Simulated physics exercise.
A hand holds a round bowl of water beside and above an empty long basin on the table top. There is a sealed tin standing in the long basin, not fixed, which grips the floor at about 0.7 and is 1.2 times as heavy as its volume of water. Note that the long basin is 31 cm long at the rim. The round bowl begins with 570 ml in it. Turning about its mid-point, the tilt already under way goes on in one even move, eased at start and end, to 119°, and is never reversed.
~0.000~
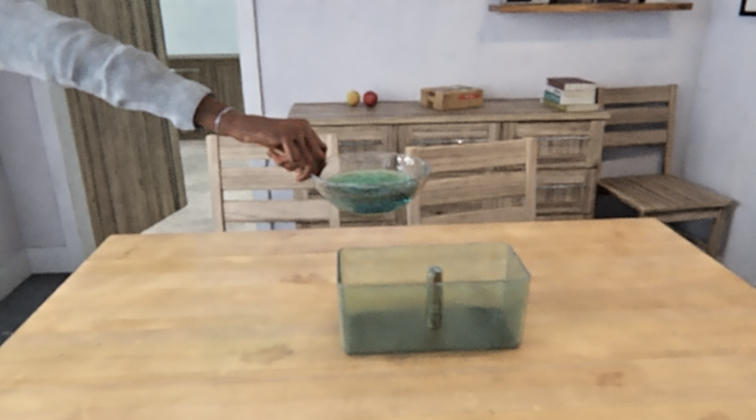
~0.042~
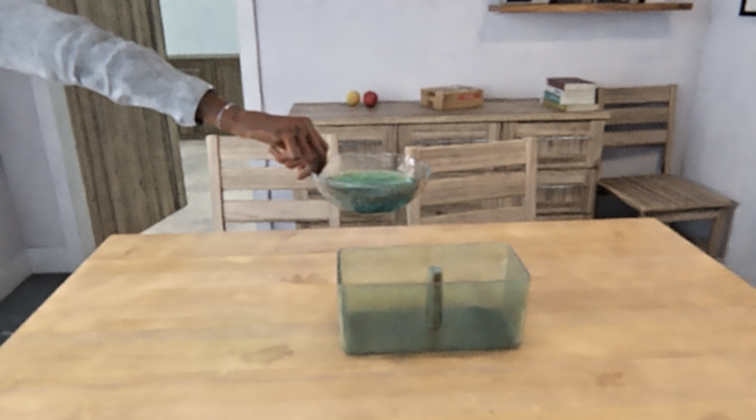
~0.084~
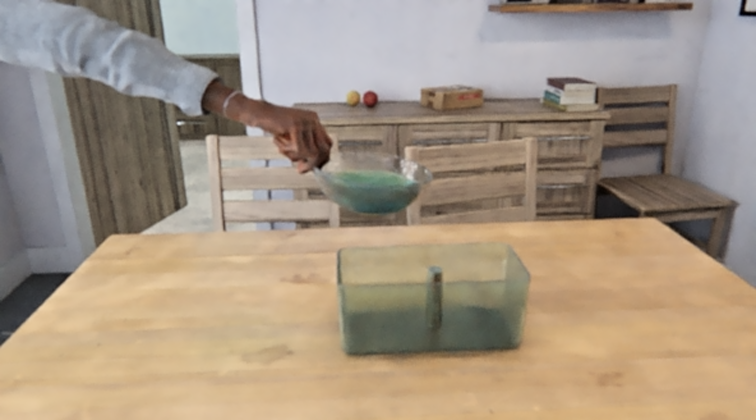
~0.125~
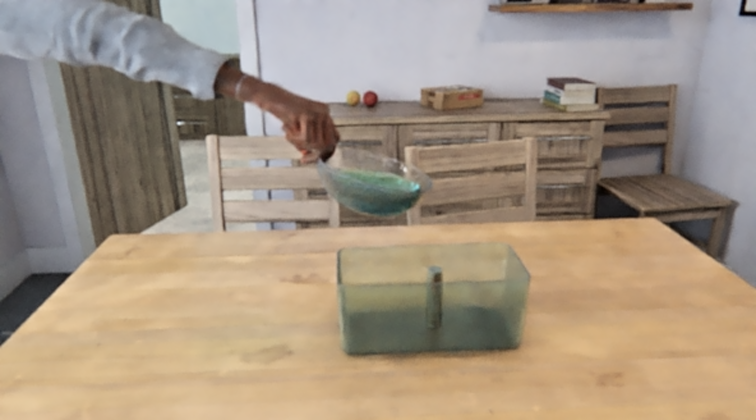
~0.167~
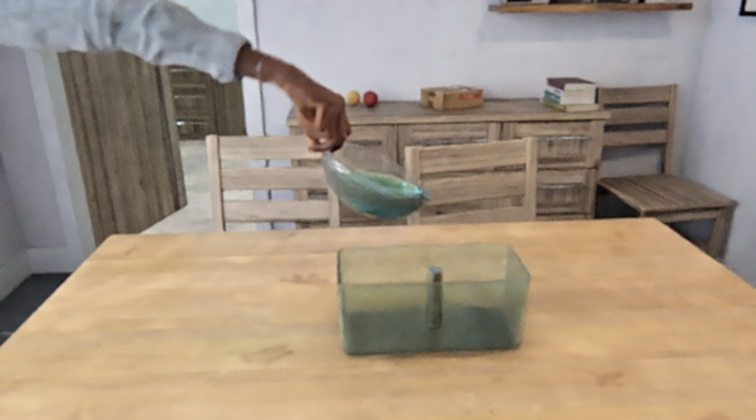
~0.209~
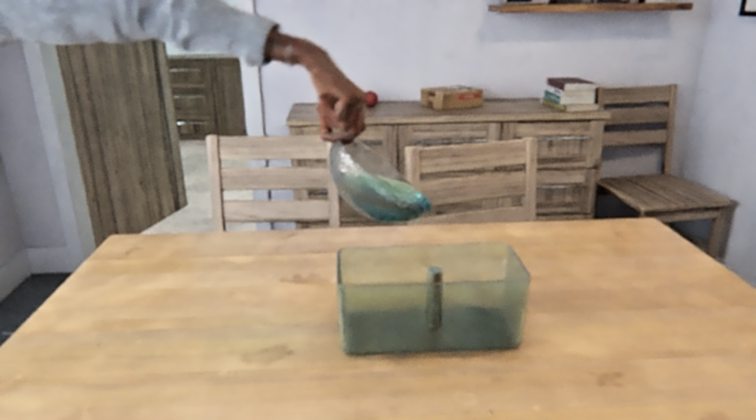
At the start, a hand reaching in from the left holds a clear round bowl of greenish water nearly level above a long see-through basin on a wooden table. The hand rises and shifts right, tilting the bowl steeply down to the right as the water gathers toward its lower edge.
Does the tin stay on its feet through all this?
Yes: It rides it out.
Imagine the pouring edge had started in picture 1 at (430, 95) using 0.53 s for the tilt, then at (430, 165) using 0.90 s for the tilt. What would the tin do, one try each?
Try 1: Tipped over; try 2: Still standing.
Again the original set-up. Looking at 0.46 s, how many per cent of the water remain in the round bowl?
I reckon about 0 in a hundred is still held.
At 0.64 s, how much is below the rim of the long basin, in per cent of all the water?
I'd put it at roughly 94 per cent.
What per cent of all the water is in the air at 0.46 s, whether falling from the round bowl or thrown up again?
Estimate: Some 3 % of the total.
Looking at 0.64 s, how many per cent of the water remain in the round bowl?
About 0 percent.
By 0.46 s the tilt is 113° and 0 per cent is still to pour; the tin stands where it began.
By 0.64 s the tilt is 119° and 0 per cent is still to pour; the tin stands where it began.
By 0.82 s the tilt is 119° and 0 per cent is still to pour; the tin stands where it began.
By 1.03 s the tilt is 119° and 0 per cent is still to pour; the tin stands where it began.
At rest the tin stands where it began.
